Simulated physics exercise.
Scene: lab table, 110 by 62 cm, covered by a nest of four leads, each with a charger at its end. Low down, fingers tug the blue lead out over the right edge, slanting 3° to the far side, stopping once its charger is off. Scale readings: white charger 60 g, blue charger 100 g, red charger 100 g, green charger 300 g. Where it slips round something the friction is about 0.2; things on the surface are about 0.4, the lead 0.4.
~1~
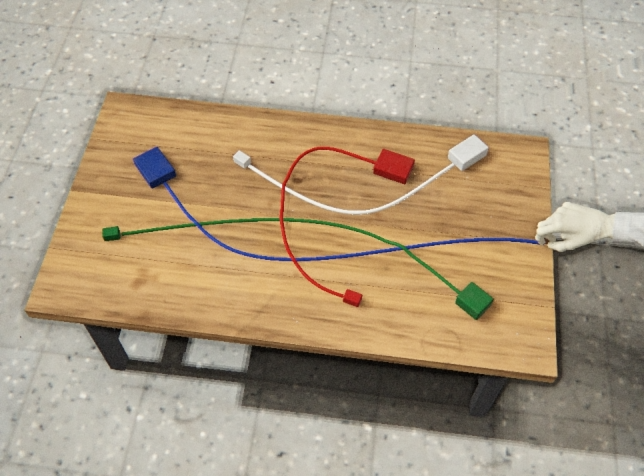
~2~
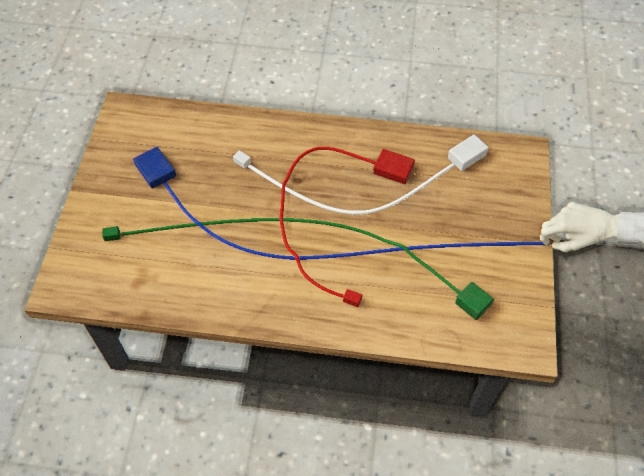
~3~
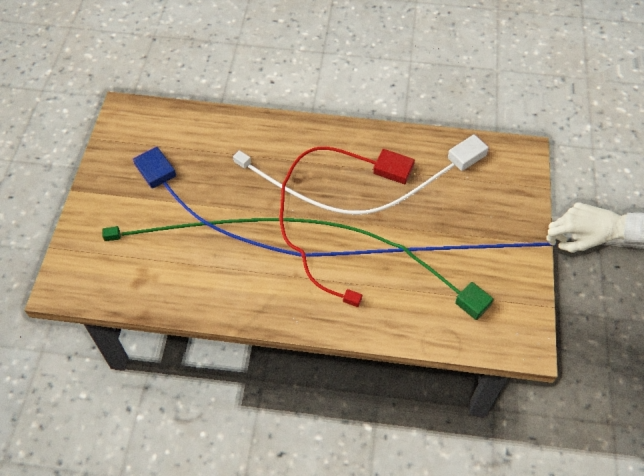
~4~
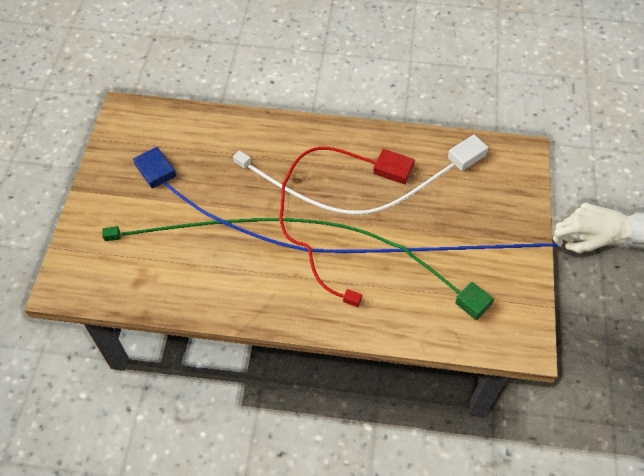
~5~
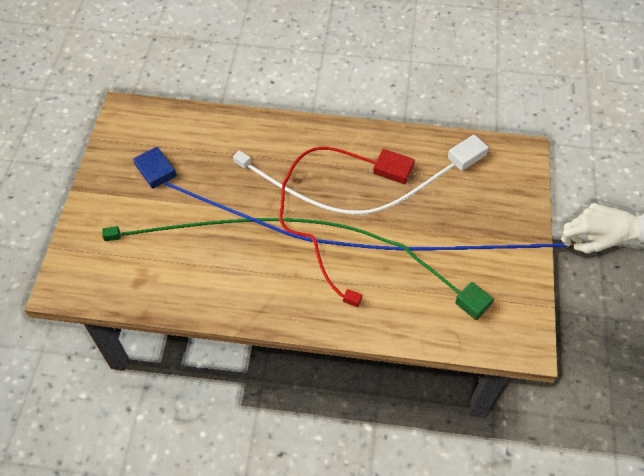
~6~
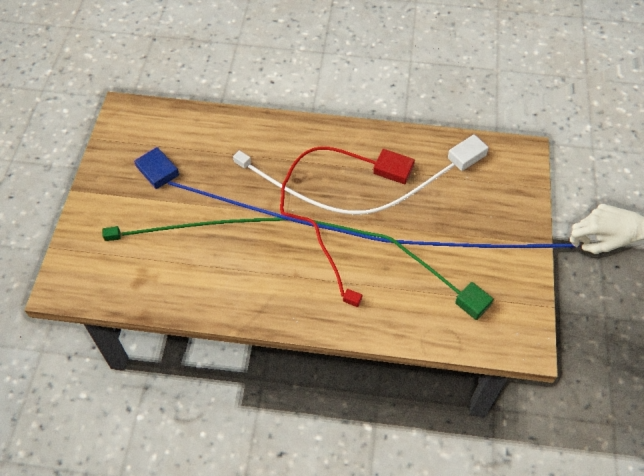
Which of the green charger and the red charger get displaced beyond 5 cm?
The green charger is clearly disturbed, the red charger is clearly disturbed.
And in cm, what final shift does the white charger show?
The white charger ends 0 cm from its start.
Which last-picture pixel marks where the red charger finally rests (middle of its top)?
It stops around pixel (473, 197).
Next, the blue lead's tail end at (294, 209); blue charger 30 cm off its start.
Then, the blue lead's tail end at (428, 231); blue charger 60 cm off its start, green plug 6 cm off its start, red plug 1 cm off its start.
After that, the blue lead's tail end at (565, 277); green charger 9 cm off its start at (519, 292), red charger 7 cm off its start at (420, 177), blue charger 91 cm off its start at (546, 264).
Later, the blue lead has left the top; green charger over the edge, red charger 20 cm off its start, blue charger over the edge.
At the end, the blue lead has left the top; green charger over the edge, red charger 20 cm off its start at (473, 197), blue charger over the edge, green plug over the edge.
